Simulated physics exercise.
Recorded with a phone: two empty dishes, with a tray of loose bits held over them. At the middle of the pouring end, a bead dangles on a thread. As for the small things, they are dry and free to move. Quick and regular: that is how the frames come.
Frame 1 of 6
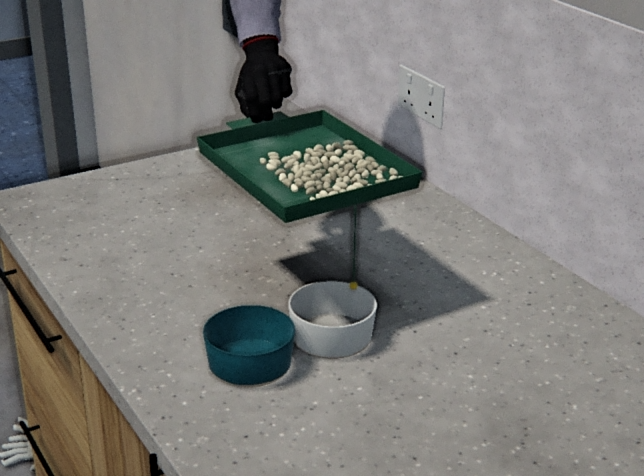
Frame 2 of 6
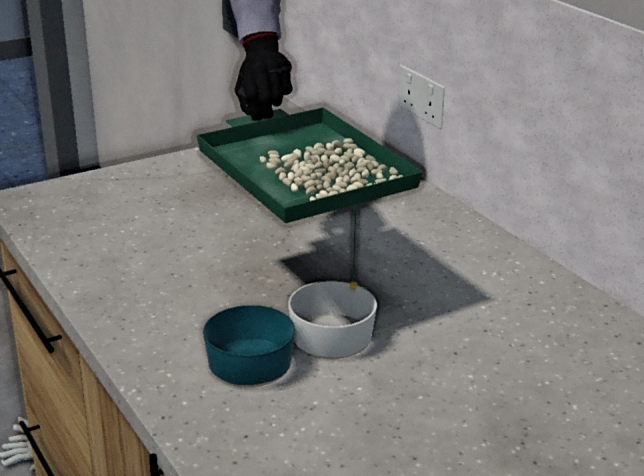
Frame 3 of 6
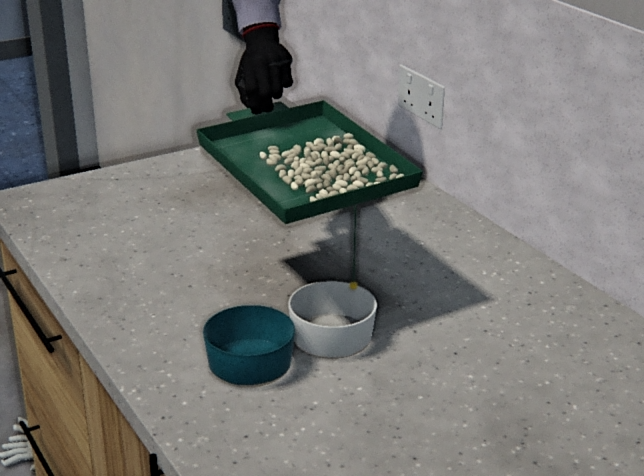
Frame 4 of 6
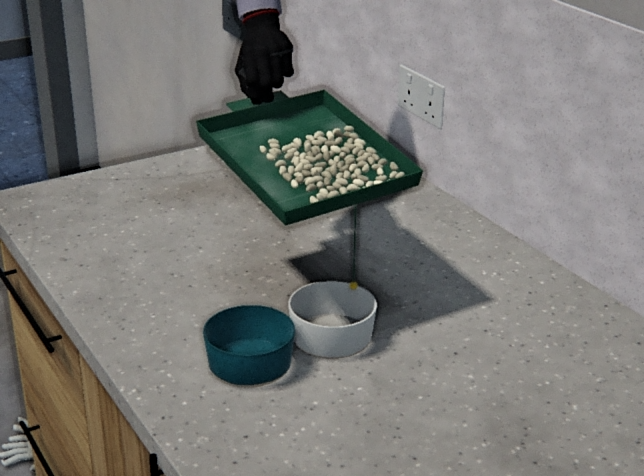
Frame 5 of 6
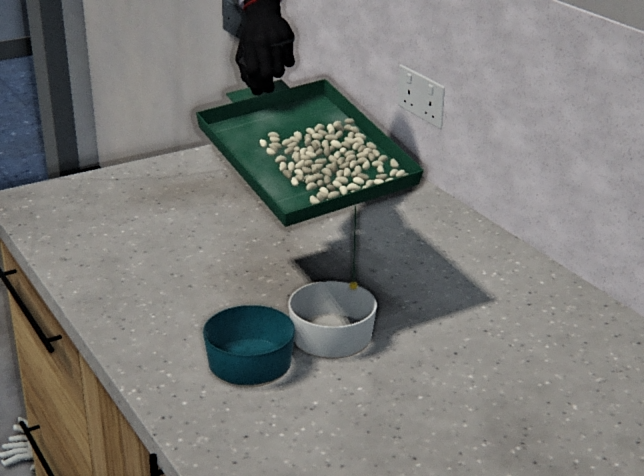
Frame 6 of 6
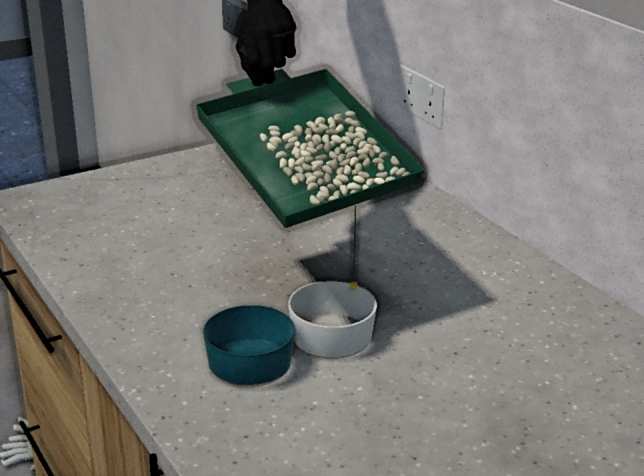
On a speckled grey counter, a black-gloved hand holds a green tray of white beans above a teal bowl on the left and a white bowl on the right. The tray begins level, then the hand raises its near end and it slowly tilts, its left front corner lowest, the beans still on it.
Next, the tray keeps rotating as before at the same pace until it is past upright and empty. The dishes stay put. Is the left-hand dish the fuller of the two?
No, the right-hand dish is fuller.
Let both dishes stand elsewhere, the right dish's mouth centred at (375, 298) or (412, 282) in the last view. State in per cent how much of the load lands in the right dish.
About 20 per cent first, then about 0 per cent.
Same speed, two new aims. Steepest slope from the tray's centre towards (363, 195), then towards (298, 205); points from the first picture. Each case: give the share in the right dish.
For the first aim it is 0 in a hundred, for the second 40 in a hundred.
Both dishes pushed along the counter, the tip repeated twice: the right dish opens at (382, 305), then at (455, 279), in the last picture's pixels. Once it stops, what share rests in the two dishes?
Result, in turn: 70 %, 20 %.
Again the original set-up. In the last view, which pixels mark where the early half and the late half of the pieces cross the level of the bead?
About (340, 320), and after that about (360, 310).
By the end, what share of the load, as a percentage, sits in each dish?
The left dish gets close to 10 per cent and the right dish close to 20 per cent.
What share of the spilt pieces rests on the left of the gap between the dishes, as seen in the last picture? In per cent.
Reading: Around 10 %.
Just after the last frame, tray tipped steeply; every one on the tray.
A moment on, tray tipped right over; every one on the tray.
Further on, tray tipped past a quarter turn; about a tenth in the left dish; roughly a quarter in the right dish; roughly two thirds outside both.
When it is over, tray tipped past a quarter turn; about a tenth in the left dish; roughly a quarter in the right dish; roughly two thirds outside both.
